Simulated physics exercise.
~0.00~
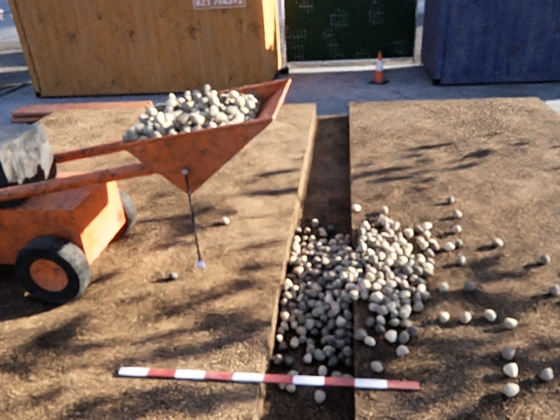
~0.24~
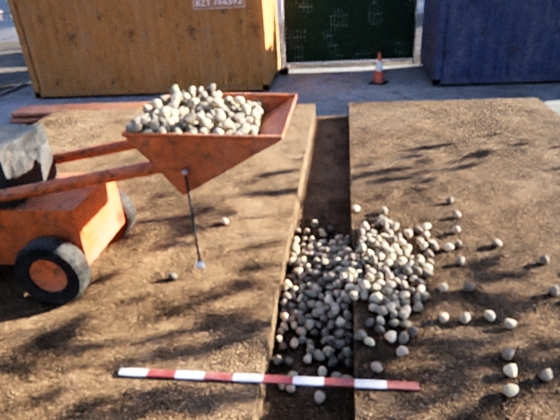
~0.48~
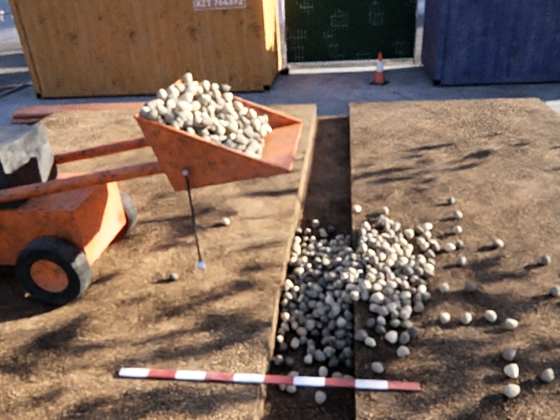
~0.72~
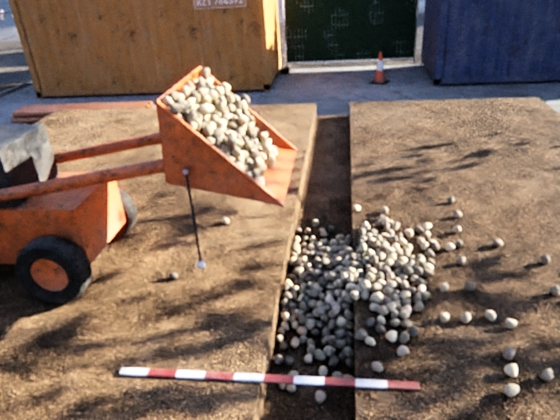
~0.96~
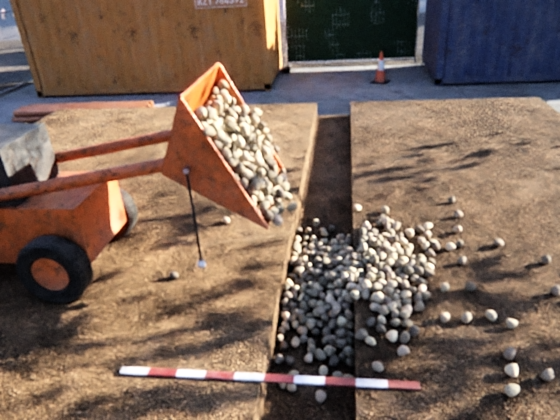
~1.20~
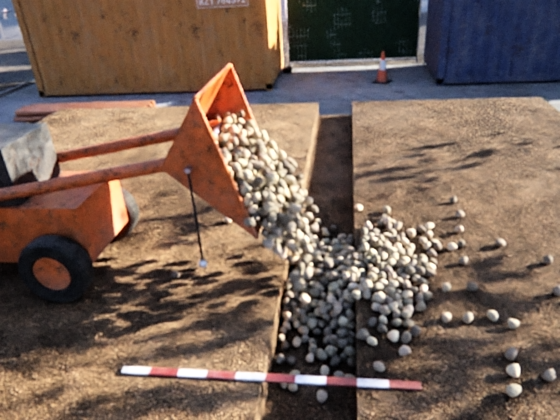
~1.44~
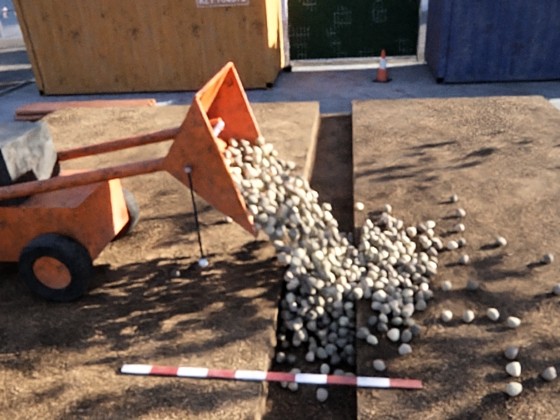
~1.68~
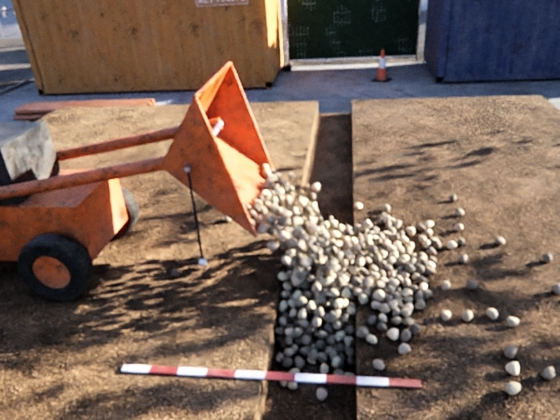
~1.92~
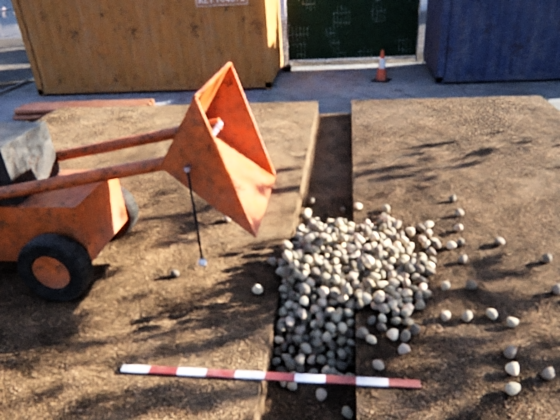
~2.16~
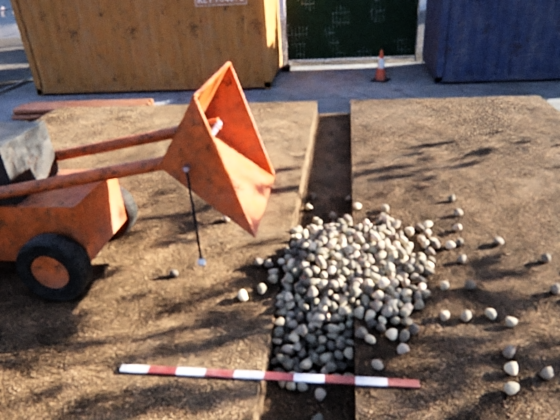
To begin with, an orange loader on the left holds a bucket heaped with pale, rounded stones beside a straight trench, where an earlier pile already lies partly in the gap and partly scattered to the right. The bucket tips steadily forward, and its load slides toward the lower edge. Soon the stones pour out in a thick stream, tumbling into the trench behind a red and white striped staff. The flow thins as the bucket empties. Finally, the bucket stays tilted and empty, while a larger heap fills the middle of the trench and a few stones rest on the near left side.
